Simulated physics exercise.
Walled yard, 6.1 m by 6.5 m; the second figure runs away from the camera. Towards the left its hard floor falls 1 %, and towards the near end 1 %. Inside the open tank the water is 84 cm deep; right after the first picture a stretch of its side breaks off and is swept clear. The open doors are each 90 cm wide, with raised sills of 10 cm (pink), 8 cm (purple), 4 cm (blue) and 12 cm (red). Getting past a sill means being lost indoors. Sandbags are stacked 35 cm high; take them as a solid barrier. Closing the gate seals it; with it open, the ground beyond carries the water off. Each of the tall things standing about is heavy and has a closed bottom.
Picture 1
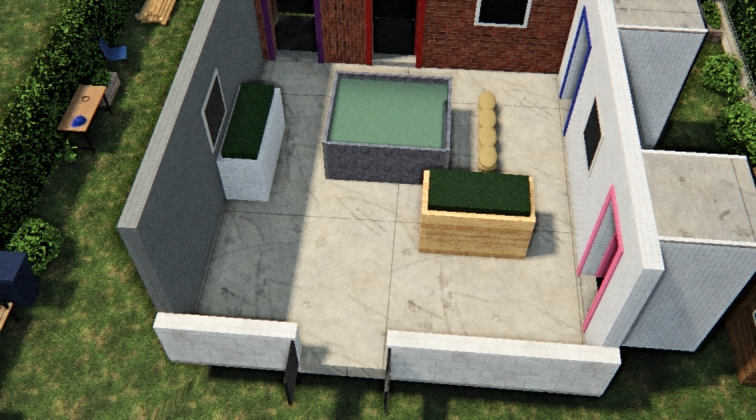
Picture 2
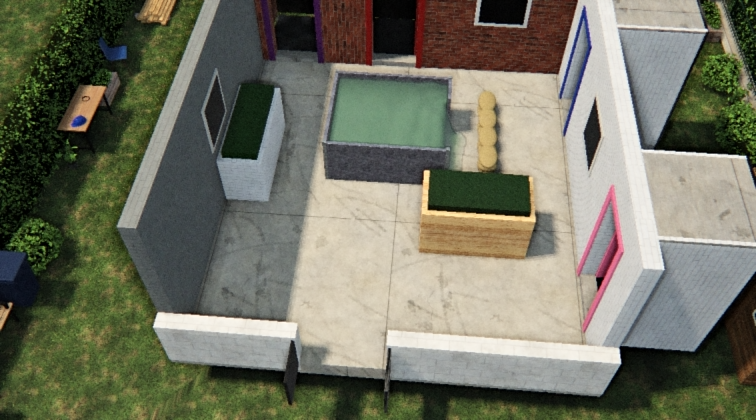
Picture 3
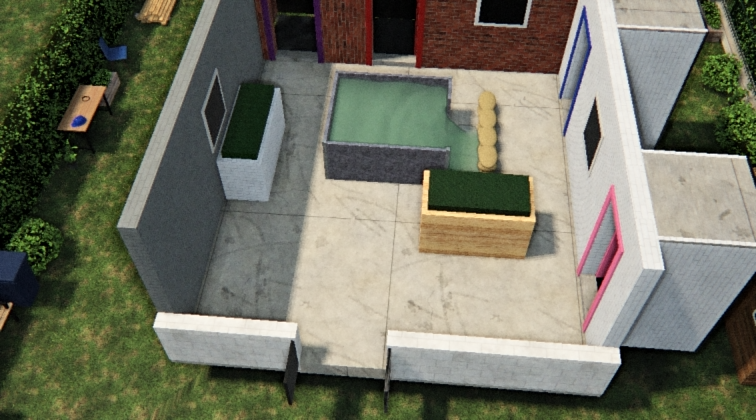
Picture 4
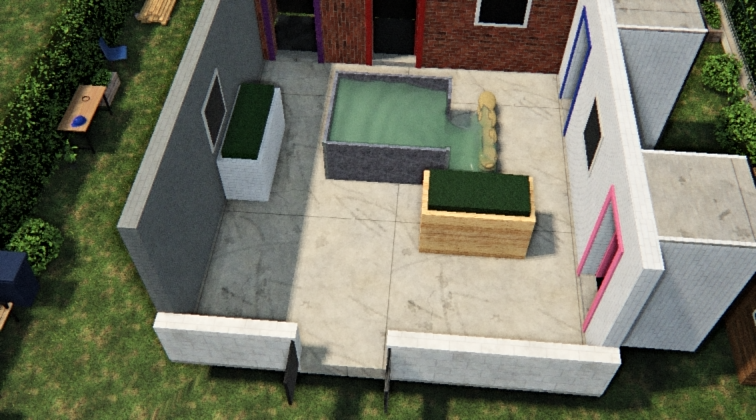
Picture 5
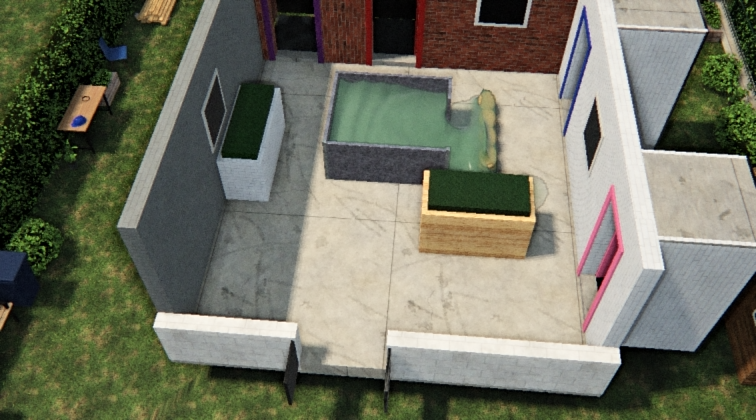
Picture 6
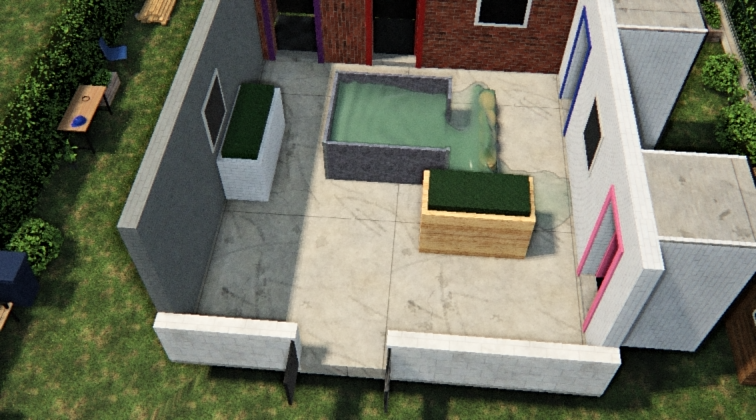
Green water poured through a broken stretch on the right side of an open tank in a walled yard, spread against the stacked sandbags, then slipped around behind the wooden grass-topped planter.
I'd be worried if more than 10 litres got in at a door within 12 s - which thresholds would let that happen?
Pink door: Limit not crossed. Purple door: Limit crossed. Blue door: Limit crossed. Red door: Limit not crossed.
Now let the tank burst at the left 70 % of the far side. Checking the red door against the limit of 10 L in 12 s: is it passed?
In that case, red door: More than that.
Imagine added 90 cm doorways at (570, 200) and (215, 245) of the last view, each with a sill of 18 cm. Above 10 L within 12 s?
More, less.
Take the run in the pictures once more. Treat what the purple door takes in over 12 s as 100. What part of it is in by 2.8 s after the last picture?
0 per cent, roughly.
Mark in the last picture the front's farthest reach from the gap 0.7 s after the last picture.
That would be close to (573, 305).
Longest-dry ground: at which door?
Answer: The purple door.
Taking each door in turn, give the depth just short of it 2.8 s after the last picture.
Centimetres: Pink 5 / purple 3 / blue 5 / red 8.
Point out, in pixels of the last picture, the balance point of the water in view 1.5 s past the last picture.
Balance point at about (440, 153).
Then, 0.7 s after the last picture water covers 25 % of the floor and is deepest (57 cm) near (471, 162); pink door 4 cm at the sill, 0 L in, purple door not reached, blue door not reached, red door 5 cm at the sill, 0 L in.
Then, 1.5 s after the last picture water covers 45 % of the floor and is deepest (42 cm) near (471, 209); pink door 7 cm at the sill, 0 L in, purple door 2 cm at the sill, 0 L in, blue door 12 cm at the sill, 7 L in, red door 11 cm at the sill, 0 L in.
Then, 2.8 s after the last picture water covers 65 % of the floor and is deepest (27 cm) near (543, 74); pink door 5 cm at the sill, 0 L in, purple door 3 cm at the sill, 0 L in, blue door 5 cm at the sill, 23 L in, red door 8 cm at the sill, 1 L in.
Then, 6.3 s after the last picture water covers 95 % of the floor and is deepest (22 cm) near (256, 122); pink door 4 cm at the sill, 0 L in, purple door 14 cm at the sill, 29 L in, blue door 10 cm at the sill, 110 L in, red door 7 cm at the sill, 2 L in.
Then, 11.3 s after the last picture water covers 95 % of the floor and is deepest (16 cm) near (187, 339); pink door 3 cm at the sill, 0 L in, purple door 9 cm at the sill, 77 L in, blue door 6 cm at the sill, 153 L in, red door 8 cm at the sill, 2 L in.
